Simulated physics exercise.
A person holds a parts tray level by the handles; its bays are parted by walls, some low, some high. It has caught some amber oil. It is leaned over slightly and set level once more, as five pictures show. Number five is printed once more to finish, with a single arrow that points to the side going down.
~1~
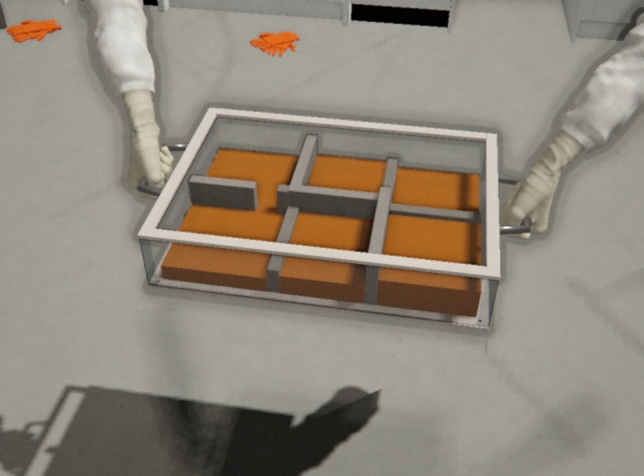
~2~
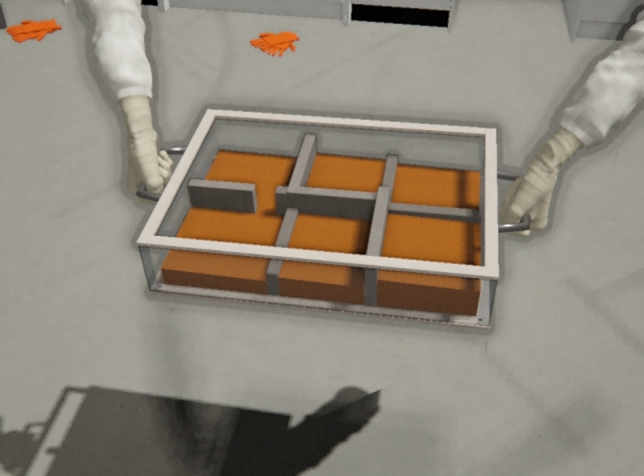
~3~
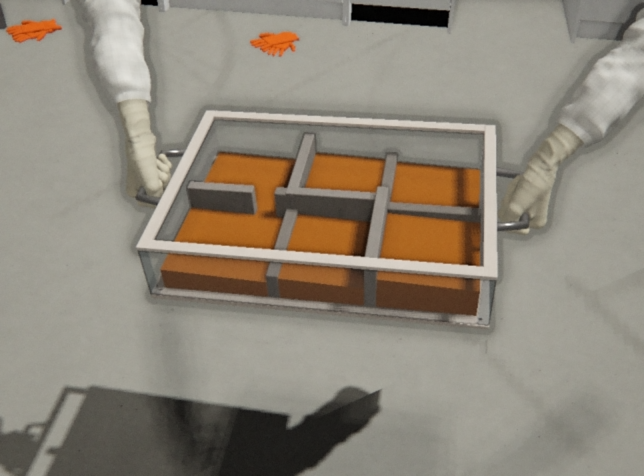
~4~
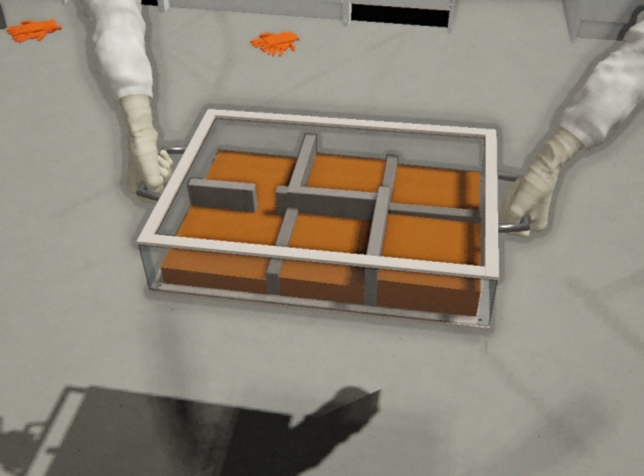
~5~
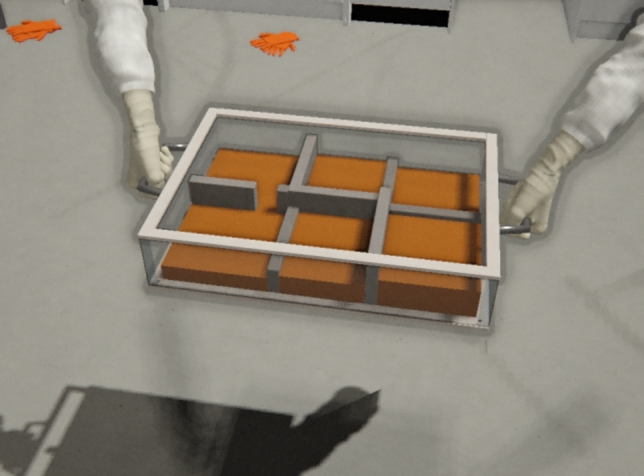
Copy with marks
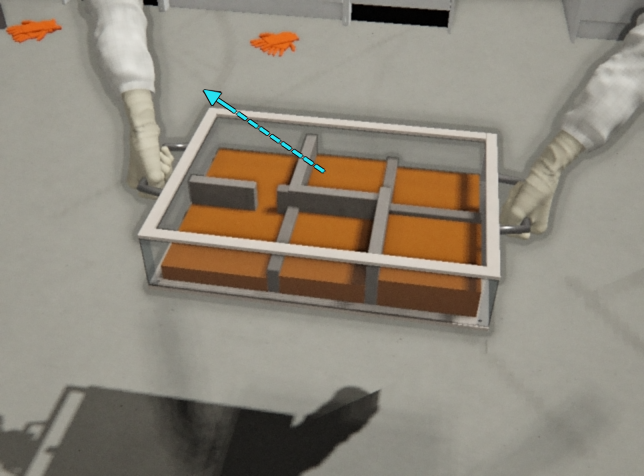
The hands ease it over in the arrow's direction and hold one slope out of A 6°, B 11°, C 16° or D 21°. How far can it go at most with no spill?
That is tilt C.
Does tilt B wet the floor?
No, that is safe.
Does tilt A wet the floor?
No, that is safe.
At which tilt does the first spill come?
That would be D.
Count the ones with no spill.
Three of the four.
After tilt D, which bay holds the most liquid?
It is the back left one.
The arrow ends at (208, 93).
With A, nothing spills; the front right bay holds the most.
With B, nothing spills; the back left bay holds the most.
With C, nothing spills; the back left bay holds the most.
With D, about 5 % goes over the rim.
